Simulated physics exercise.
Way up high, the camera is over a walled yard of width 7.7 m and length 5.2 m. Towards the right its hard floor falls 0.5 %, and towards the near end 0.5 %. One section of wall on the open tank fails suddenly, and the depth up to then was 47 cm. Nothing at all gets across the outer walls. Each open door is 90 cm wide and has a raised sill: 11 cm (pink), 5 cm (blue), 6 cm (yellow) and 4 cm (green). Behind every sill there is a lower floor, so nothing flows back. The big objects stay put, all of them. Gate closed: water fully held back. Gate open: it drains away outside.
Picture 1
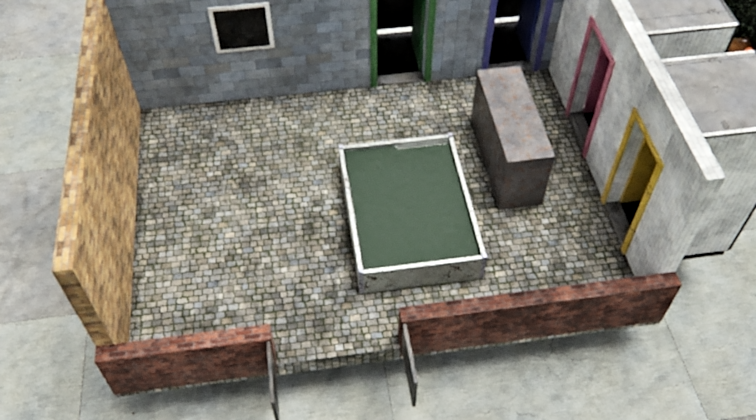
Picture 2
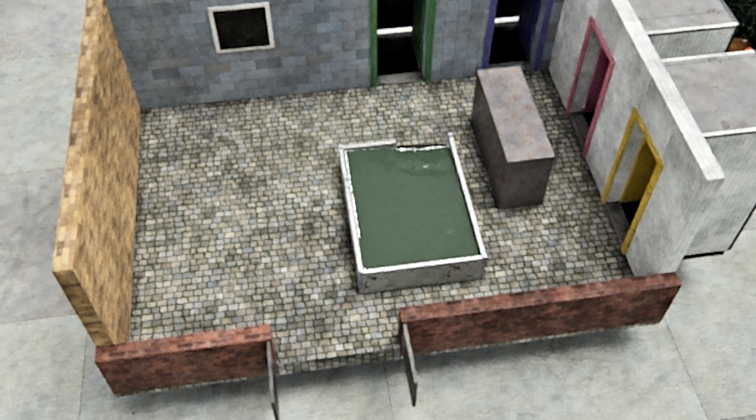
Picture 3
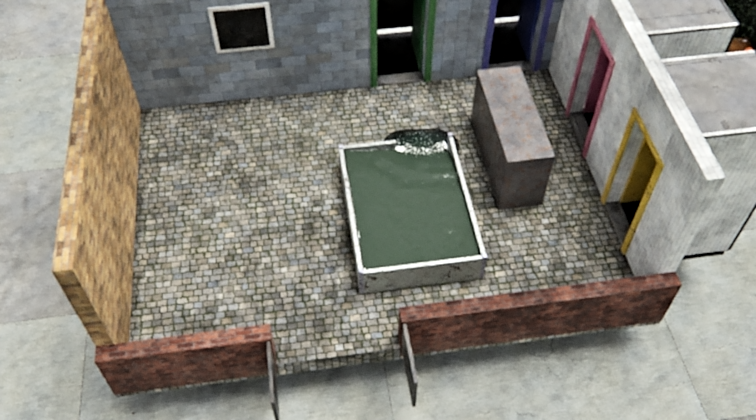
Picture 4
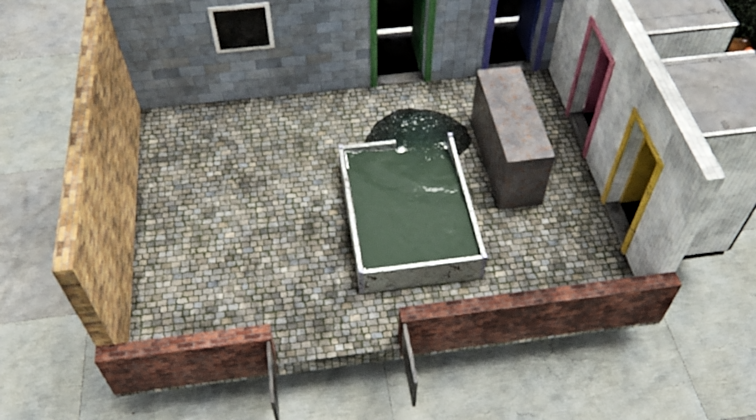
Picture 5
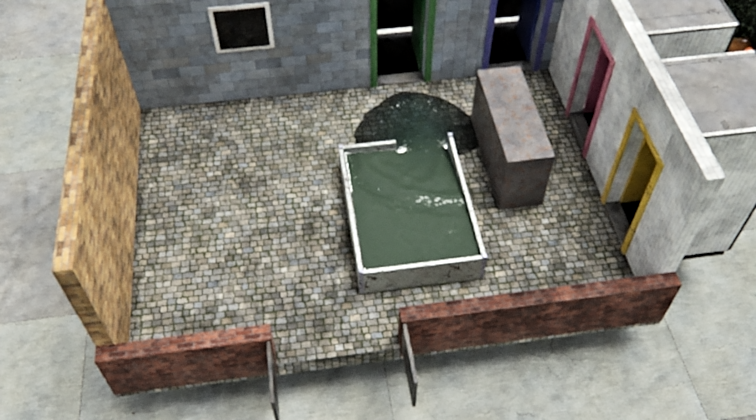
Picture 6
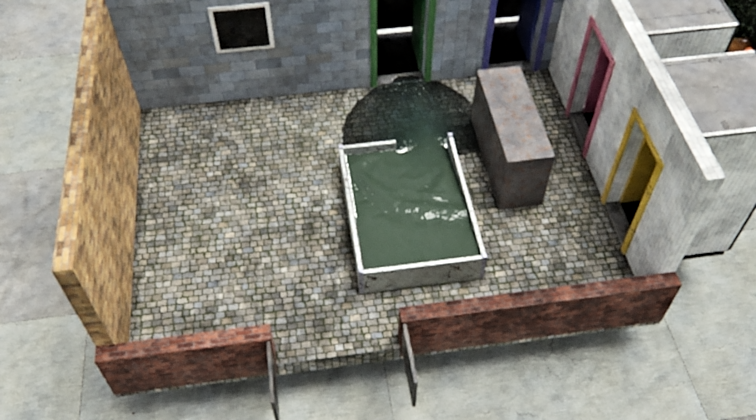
A white-rimmed open tank of dark green water sits on the cobbled floor of a walled yard, seen from high above by a still camera. Green and blue doorways open in the grey back wall, pink and yellow ones on the right, near a grey block, with low red walls in front. Water breaks through the tank's far side and spreads in a dark, rounded sheet toward the back wall, rippling the surface inside.
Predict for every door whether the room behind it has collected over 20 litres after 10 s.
At the end, at the pink door the amount will not overshoot the limit, at the blue door the amount will overshoot the limit, at the yellow door the amount will not overshoot the limit, at the green door the amount will overshoot the limit.
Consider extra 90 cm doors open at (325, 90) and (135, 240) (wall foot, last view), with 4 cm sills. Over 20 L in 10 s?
Door 1: Limit broken; door 2: Limit not reached.
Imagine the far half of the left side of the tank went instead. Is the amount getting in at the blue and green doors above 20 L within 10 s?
Door blue stays within, door green stays within.
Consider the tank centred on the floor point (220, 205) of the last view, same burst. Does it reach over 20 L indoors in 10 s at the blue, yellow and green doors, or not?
Blue: Too much; yellow: Within limit; green: Within limit.
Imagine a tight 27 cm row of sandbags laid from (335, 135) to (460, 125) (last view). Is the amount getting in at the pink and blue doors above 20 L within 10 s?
Pink within the limit, blue within the limit.
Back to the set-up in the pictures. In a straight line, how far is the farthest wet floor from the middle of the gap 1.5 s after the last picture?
About 3.4 m out.
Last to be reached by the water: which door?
Door: Yellow.
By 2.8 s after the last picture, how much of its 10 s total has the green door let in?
Estimate: Around 55 per cent.
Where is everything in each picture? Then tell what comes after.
The open tank at (409, 202) is whole and still, 47 cm deep, in the first picture.
Water pours out on the open tank's far side and has run 0.5 m, to a hidden place; typically 7 cm deep outside, 47 cm at the open tank's back, in the second picture.
Water pours out on the open tank's far side and has run 0.7 m, to (436, 132); typically 8 cm deep outside, 47 cm at the open tank's back, in the third picture.
Water pours out on the open tank's far side and has run 1.2 m, to (398, 114); typically 6 cm deep outside, 47 cm at the open tank's back, in the fourth picture.
The front is at (417, 96), 1.6 m from the gap on the open tank's far side; 2.2 m2 of floor is under water; 47 cm left at the back of the open tank, in the fifth picture.
Water pours out on the open tank's far side and has run 2.0 m, to (413, 79); typically 4 cm deep outside, 47 cm at the open tank's back, in the sixth picture.
Then, 0.7 s after the last picture water covers 15 % of the floor and is deepest (26 cm) near (421, 154); pink door not reached, blue door not reached, yellow door not reached, green door 10 cm at the sill, 45 L in.
Then, 1.5 s after the last picture water covers 20 % of the floor and is deepest (25 cm) near (441, 80); pink door not reached, blue door 9 cm at the sill, 4 L in, yellow door not reached, green door 14 cm at the sill, 129 L in.
Then, 2.8 s after the last picture water covers 30 % of the floor and is deepest (20 cm) near (545, 76); pink door 6 cm at the sill, 0 L in, blue door 8 cm at the sill, 17 L in, yellow door not reached, green door 18 cm at the sill, 263 L in.
Then, 5.3 s after the last picture water covers 50 % of the floor and is deepest (14 cm) near (421, 154); pink door 6 cm at the sill, 0 L in, blue door 9 cm at the sill, 41 L in, yellow door 2 cm at the sill, 0 L in, green door 13 cm at the sill, 390 L in.
Then, 9.3 s after the last picture water covers 80 % of the floor and is deepest (10 cm) near (614, 305); pink door 5 cm at the sill, 0 L in, blue door 7 cm at the sill, 61 L in, yellow door 5 cm at the sill, 0 L in, green door 8 cm at the sill, 473 L in.
